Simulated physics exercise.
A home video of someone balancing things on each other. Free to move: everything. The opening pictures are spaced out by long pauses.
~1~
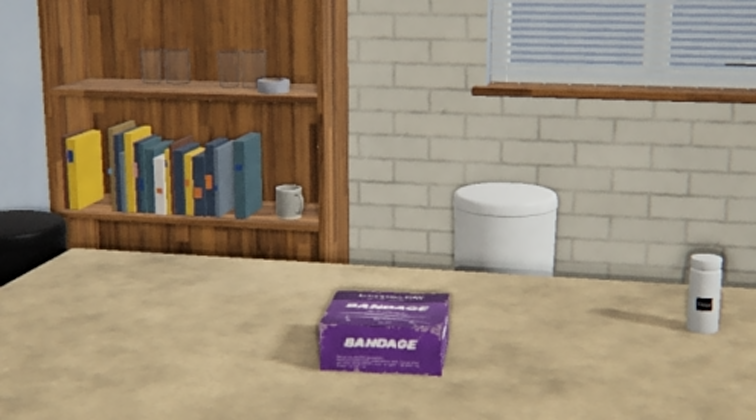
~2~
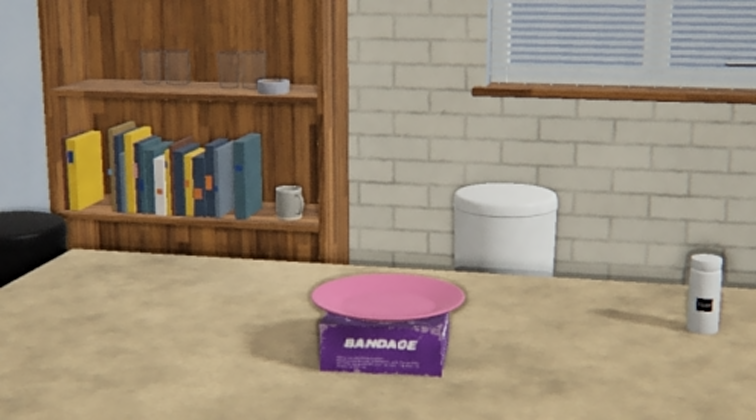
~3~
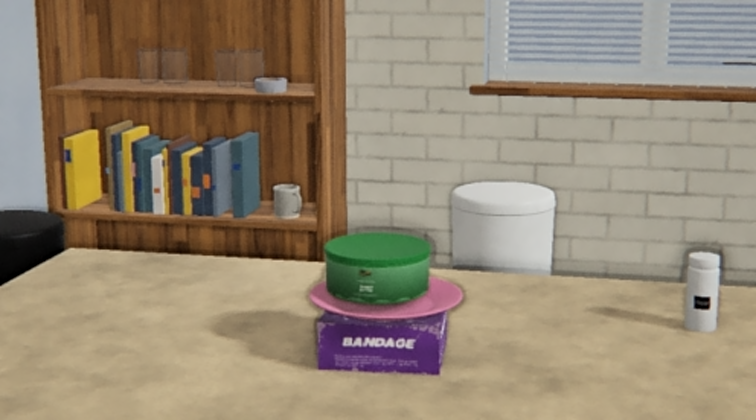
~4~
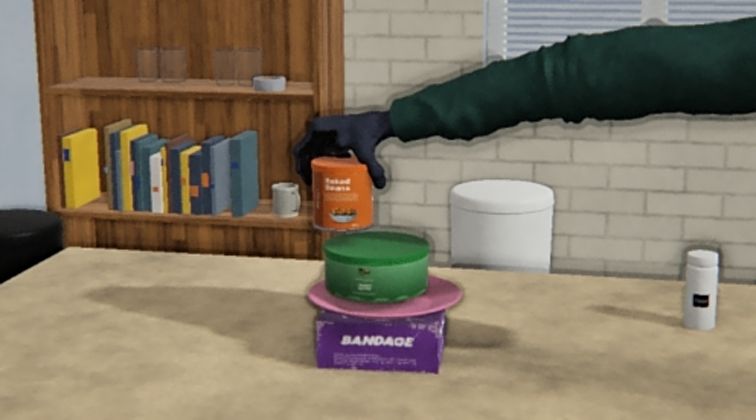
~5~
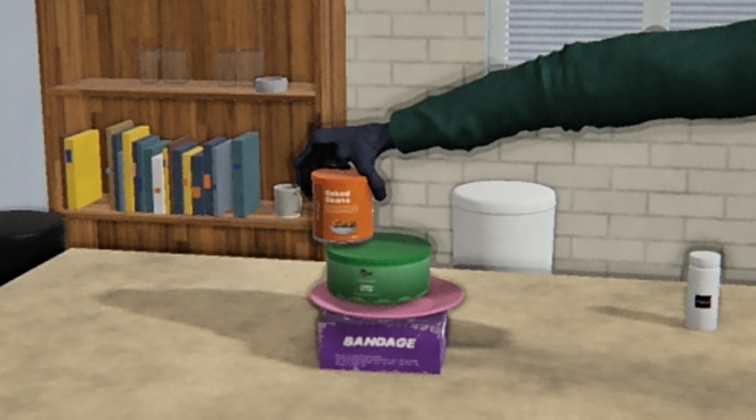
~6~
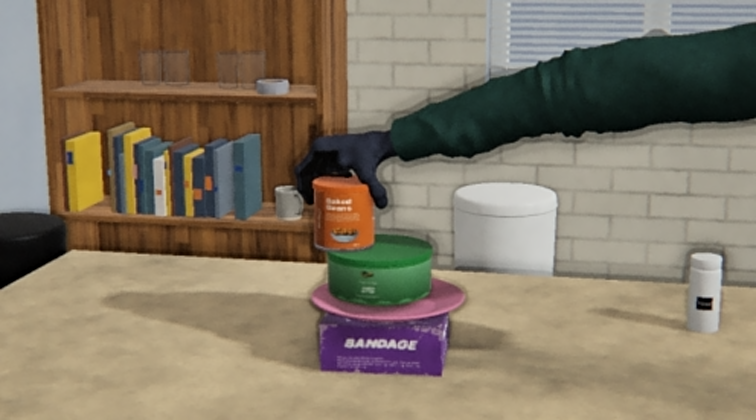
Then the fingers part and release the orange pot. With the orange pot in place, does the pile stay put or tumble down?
The build stays upright.
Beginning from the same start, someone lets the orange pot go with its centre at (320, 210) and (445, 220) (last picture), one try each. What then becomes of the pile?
Case A: It comes down; case B: It comes down.
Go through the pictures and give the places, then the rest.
The last thing is not in view yet, in the first frame.
The last thing is not in view yet; pink plate (388, 301), in the second frame.
The last thing is not in view yet; green tub (378, 268), in the third frame.
Coming down; orange pot (343, 193), in the fourth frame.
Coming down; orange pot (343, 205); green tub (378, 267), in the fifth frame.
Set down, still held; orange pot (344, 213), in the sixth frame.
Then, 0.30 s later than the last frame, all is still.
Then, 0.70 s later than the last frame, orange pot resting near (344, 214).
Then, 1.40 s later than the last frame, orange pot resting near (342, 213).
When it is over, all 5 as before. End places, in pixels of the last picture, orange pot near (342, 214). The pile holds.
